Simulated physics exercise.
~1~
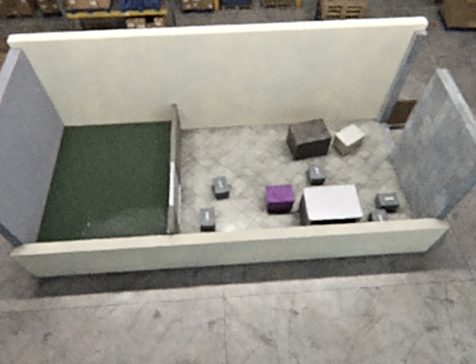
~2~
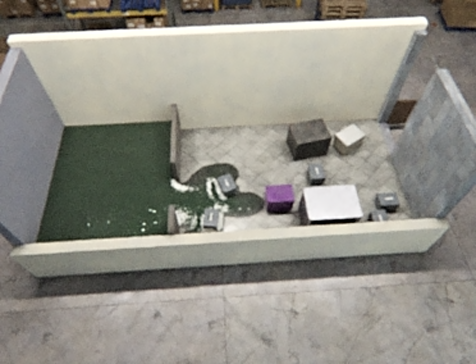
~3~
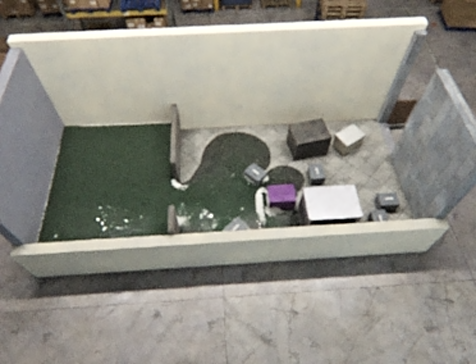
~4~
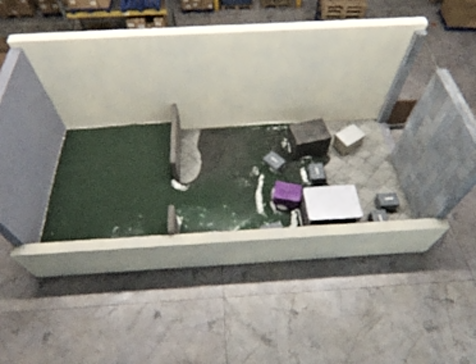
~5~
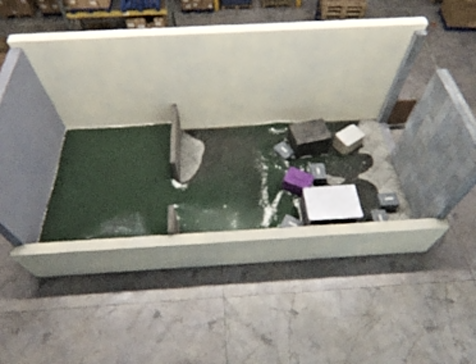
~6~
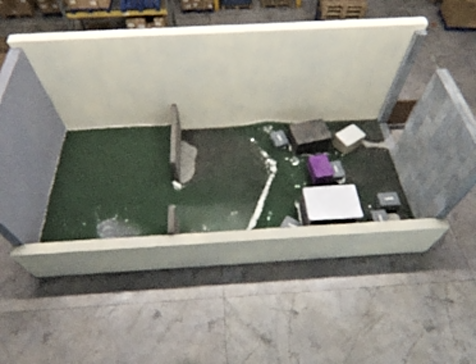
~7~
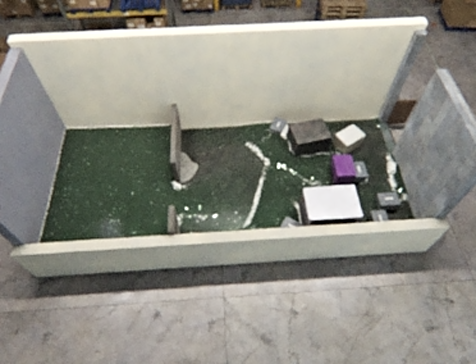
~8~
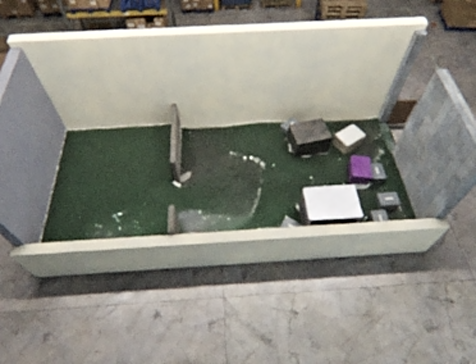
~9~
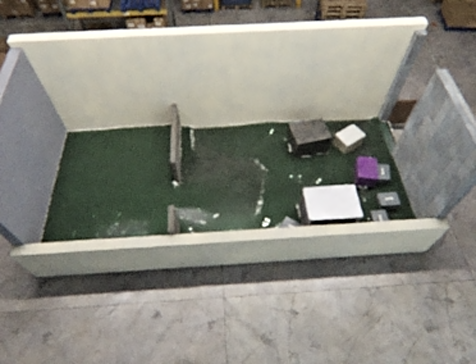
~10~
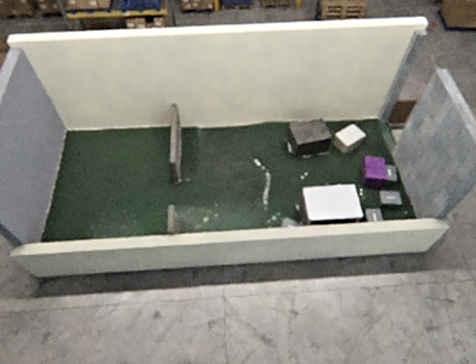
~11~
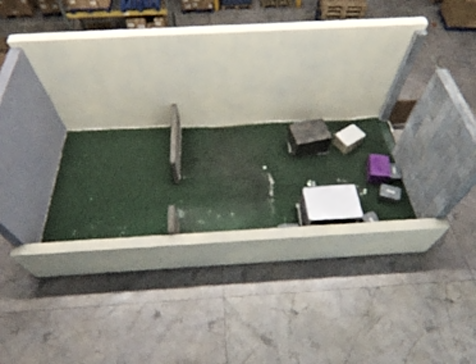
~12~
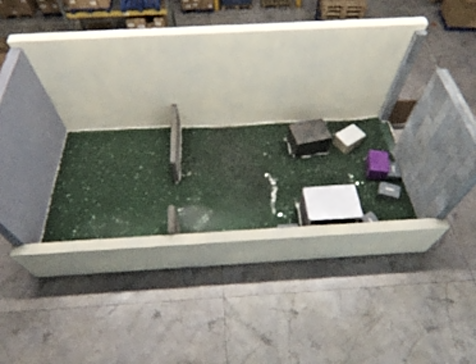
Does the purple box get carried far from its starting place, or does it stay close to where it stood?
It gets carried far from its starting place. The water pushes it to the right, and it ends up near the right end of the enclosure.
